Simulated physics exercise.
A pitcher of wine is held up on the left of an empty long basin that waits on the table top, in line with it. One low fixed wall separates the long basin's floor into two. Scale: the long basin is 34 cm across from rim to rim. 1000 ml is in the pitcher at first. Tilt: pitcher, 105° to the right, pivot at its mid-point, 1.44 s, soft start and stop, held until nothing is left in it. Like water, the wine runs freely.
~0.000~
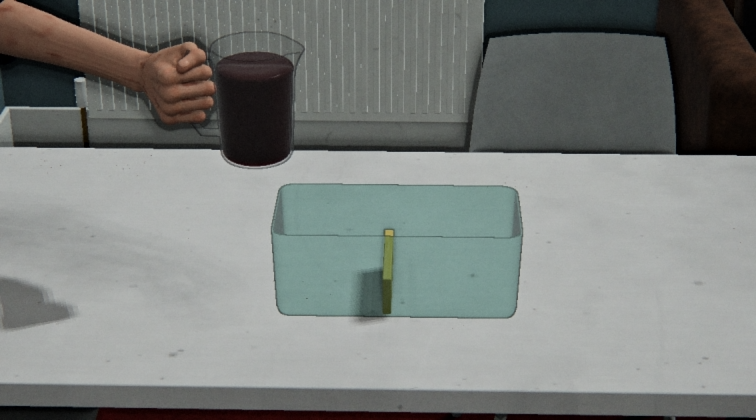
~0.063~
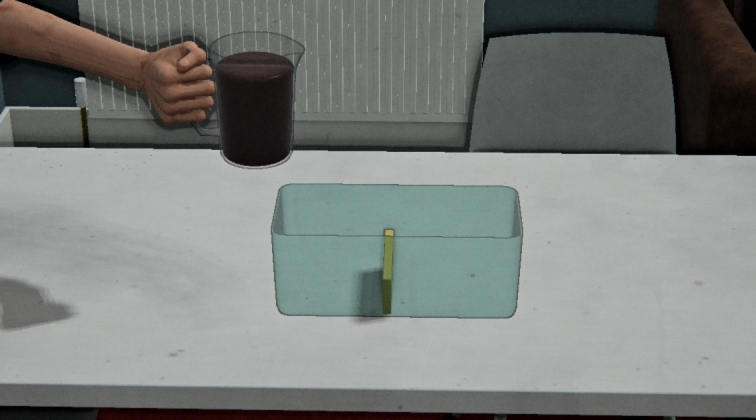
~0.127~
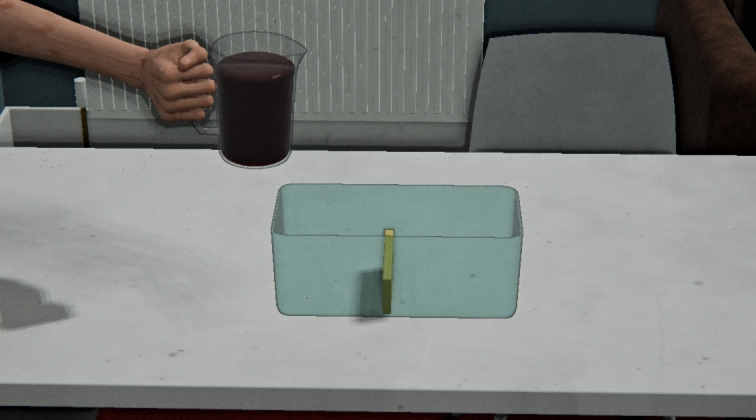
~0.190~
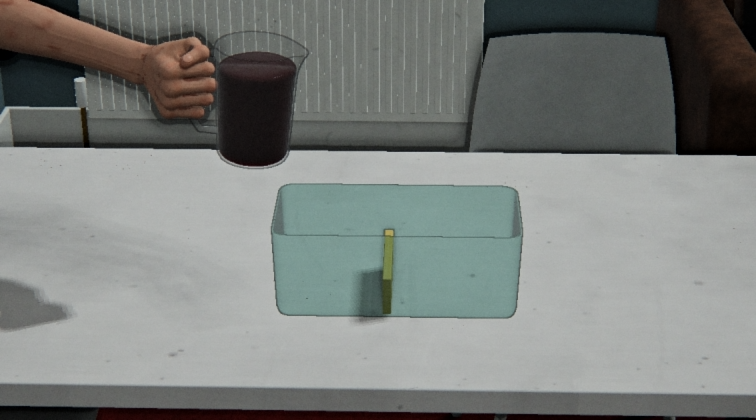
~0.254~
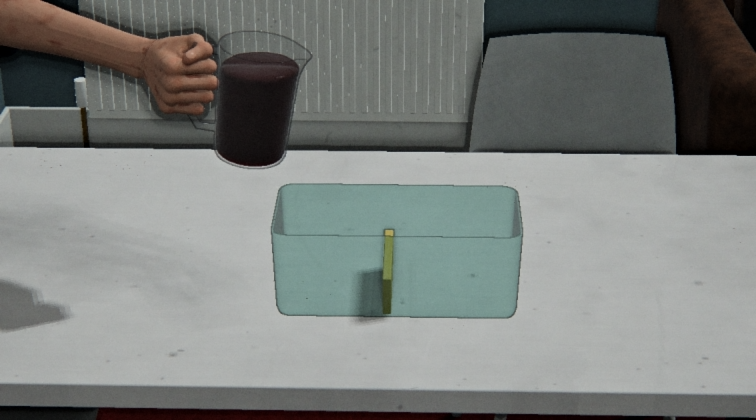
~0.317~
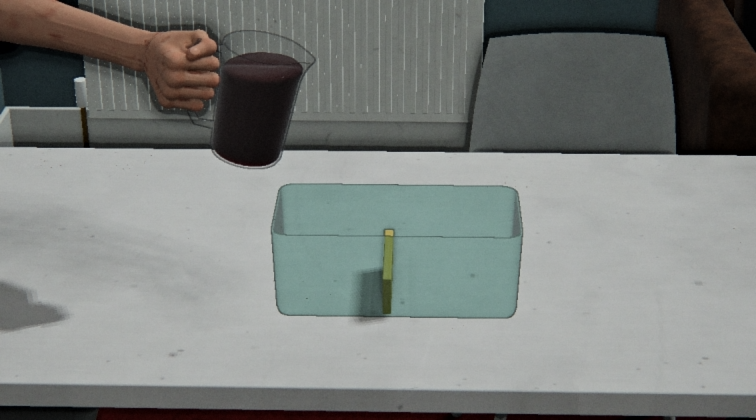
A hand holding a pitcher of dark wine, tilting it slightly to the right beside an empty long basin on a table.
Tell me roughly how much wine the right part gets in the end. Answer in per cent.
It gets about 42 per cent.
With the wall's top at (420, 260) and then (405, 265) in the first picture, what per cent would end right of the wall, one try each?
It comes to 5 per cent, and then 15 per cent.
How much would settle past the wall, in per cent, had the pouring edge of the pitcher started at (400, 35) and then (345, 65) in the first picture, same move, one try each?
Around 85 per cent first, around 95 per cent next.
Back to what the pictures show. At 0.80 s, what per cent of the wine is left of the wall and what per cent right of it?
Near 2 on the left, 0 on the right.
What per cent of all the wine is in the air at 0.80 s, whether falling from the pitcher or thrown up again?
I'd say close to 10 per cent.
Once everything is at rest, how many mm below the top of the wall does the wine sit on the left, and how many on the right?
Measured: Left around 30 mm, right around 40 mm.
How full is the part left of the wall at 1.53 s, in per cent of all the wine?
The fraction is near 50 percent.
Then, 0.80 s in, the tilt is 62° and 88 per cent is still to pour, 2 is left of the wall and 0 right of it.
Then, 1.16 s in, the tilt is 96° and 41 per cent is still to pour, 13 is left of the wall and 26 right of it.
Then, 1.53 s in, the tilt is 105° and 4 per cent is still to pour, 50 is left of the wall and 41 right of it.
Then, 1.94 s in, the tilt is 105° and 0 per cent is still to pour, 57 is left of the wall and 42 right of it.
Finally, 57 per cent lies left of the wall, 42 right of it and 1 outside.
